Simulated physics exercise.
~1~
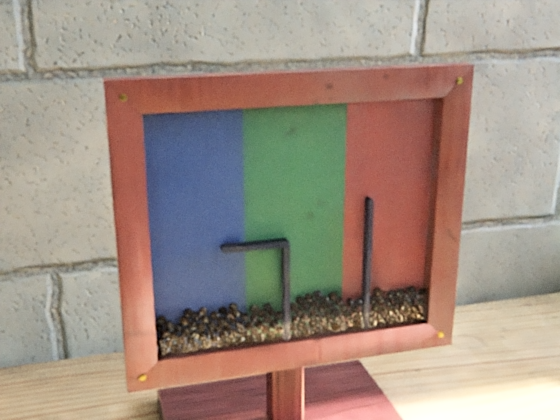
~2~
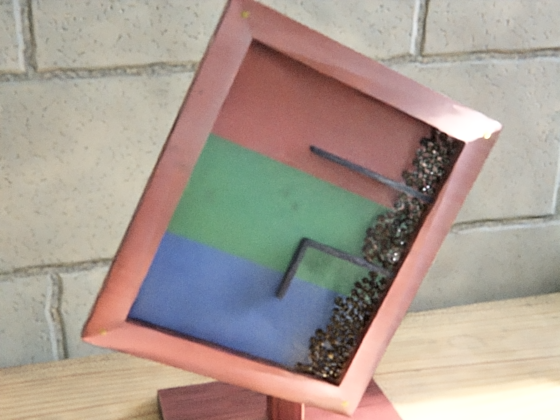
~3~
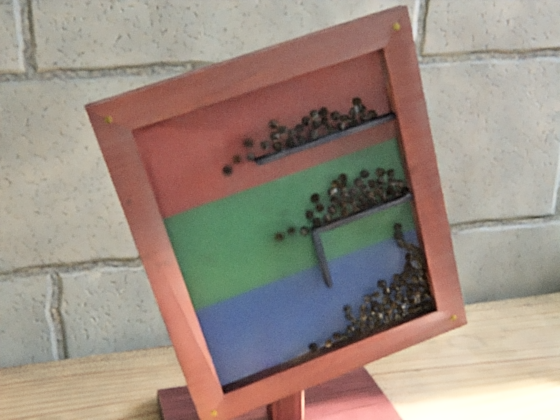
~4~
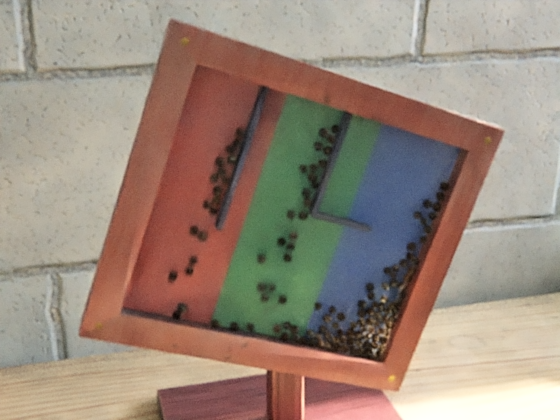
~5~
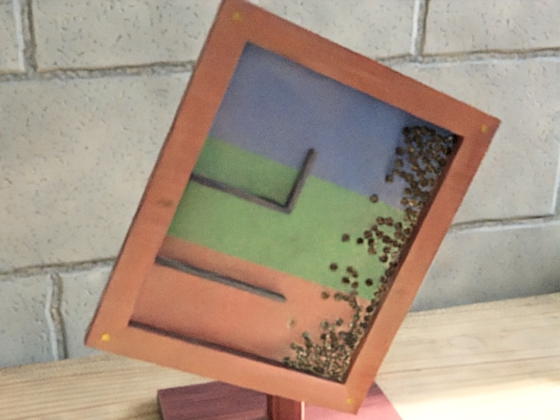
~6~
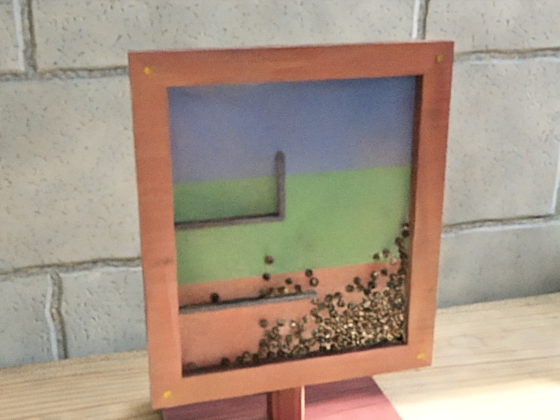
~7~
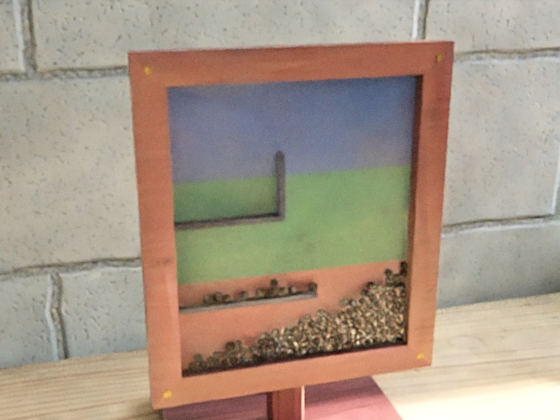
A reddish wooden shadow box holding small dark pellets stands upright on a pale wooden surface before a grey block wall, seen from the front by a still camera. Its back is striped blue, green and red from left to right, with an angled dark bar and a straight one. The box turns anticlockwise, and the pellets slide against one side, some resting on the bars. As it keeps turning, they spill off and tumble to the lower right. It stops with blue on top and red below, the pellets settled in a slope rising rightward across the red strip, a few lying on the straight bar.
